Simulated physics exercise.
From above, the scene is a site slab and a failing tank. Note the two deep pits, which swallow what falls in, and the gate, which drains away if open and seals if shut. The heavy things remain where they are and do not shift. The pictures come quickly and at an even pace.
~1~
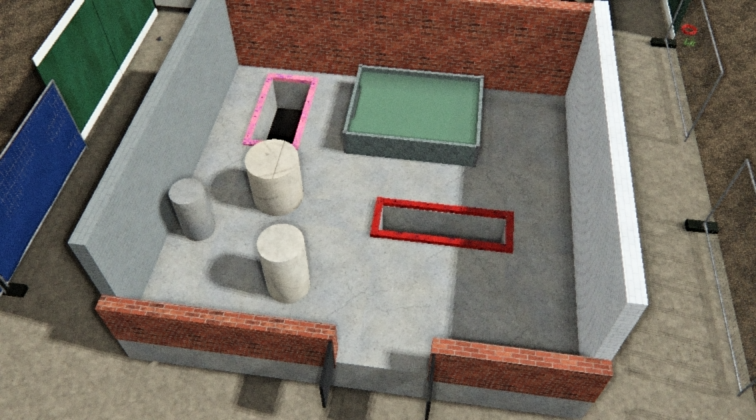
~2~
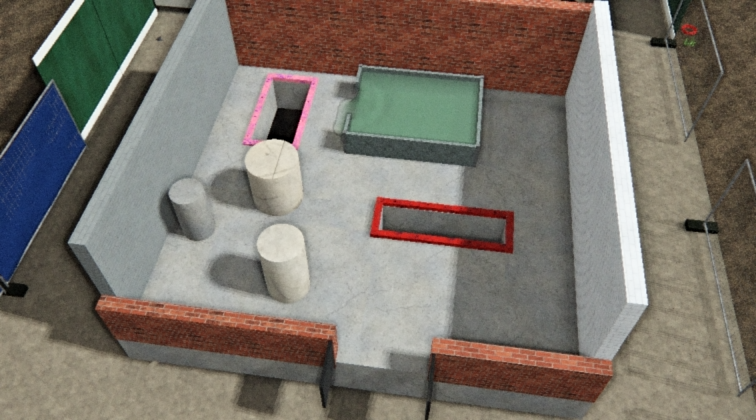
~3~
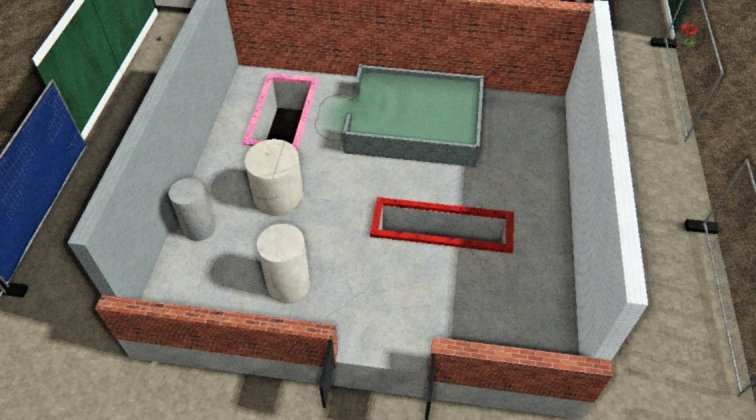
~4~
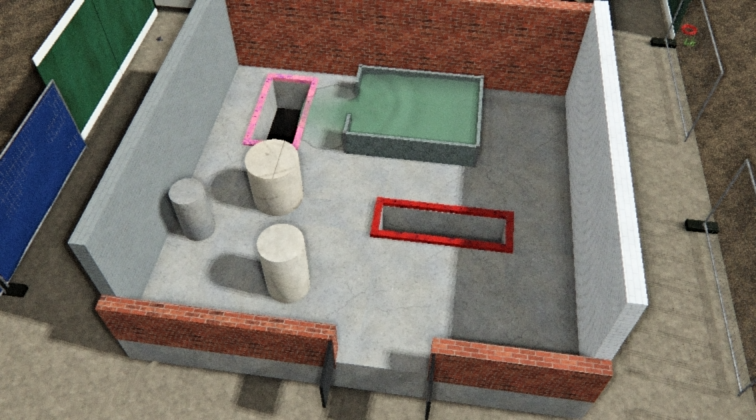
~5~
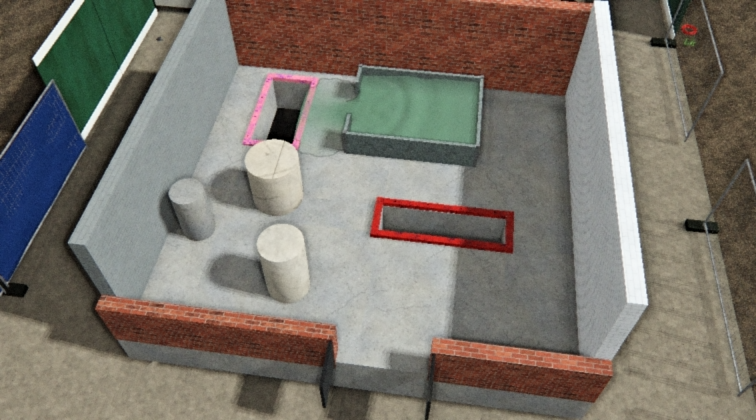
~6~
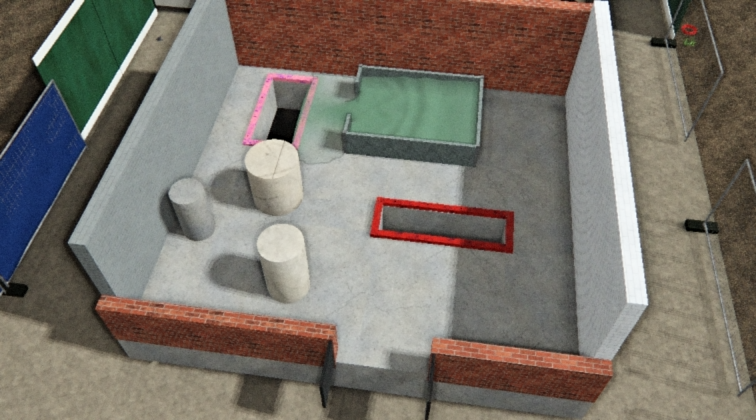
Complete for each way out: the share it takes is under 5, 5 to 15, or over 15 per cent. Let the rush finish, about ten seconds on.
Completed: For the gate it is under 5 per cent; for the red pit it is under 5 per cent; for the pink pit it is over 15 per cent.
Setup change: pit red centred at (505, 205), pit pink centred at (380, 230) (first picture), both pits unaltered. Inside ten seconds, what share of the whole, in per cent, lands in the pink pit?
Roughly 2 per cent ends up in the pink pit.
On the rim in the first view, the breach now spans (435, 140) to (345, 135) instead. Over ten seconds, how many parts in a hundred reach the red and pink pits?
Lab note - share by pit: Red 15 %, pink 0 %.
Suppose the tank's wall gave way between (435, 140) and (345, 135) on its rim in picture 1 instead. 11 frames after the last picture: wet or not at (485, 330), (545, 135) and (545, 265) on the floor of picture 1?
Going point by point: Left unwetted, left unwetted, left unwetted.
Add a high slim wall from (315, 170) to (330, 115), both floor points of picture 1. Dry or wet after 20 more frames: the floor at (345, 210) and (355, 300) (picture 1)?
Taking them in the order asked, the first is inundated and the second is inundated.
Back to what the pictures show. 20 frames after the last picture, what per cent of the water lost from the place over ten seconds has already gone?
Roughly 60 percent of it.
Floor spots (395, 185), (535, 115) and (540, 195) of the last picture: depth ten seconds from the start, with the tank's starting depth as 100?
2, 2 and 0 per cent, roughly.
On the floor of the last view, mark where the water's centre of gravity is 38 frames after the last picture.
Point: (376, 129).
A moment on, water covers 5 % of the floor; the gate 0 %, the red pit 0 %, the pink pit 10 %.
Next, water covers 10 % of the floor; the gate 0 %, the red pit 0 %, the pink pit 20 %.
Then, water covers 15 % of the floor; the gate 0 %, the red pit 0 %, the pink pit 32 %.
Later, water covers 20 % of the floor; the gate 0 %, the red pit 0 %, the pink pit 46 %.
In the end, water covers 35 % of the floor; the gate 0 %, the red pit 0 %, the pink pit 54 %.
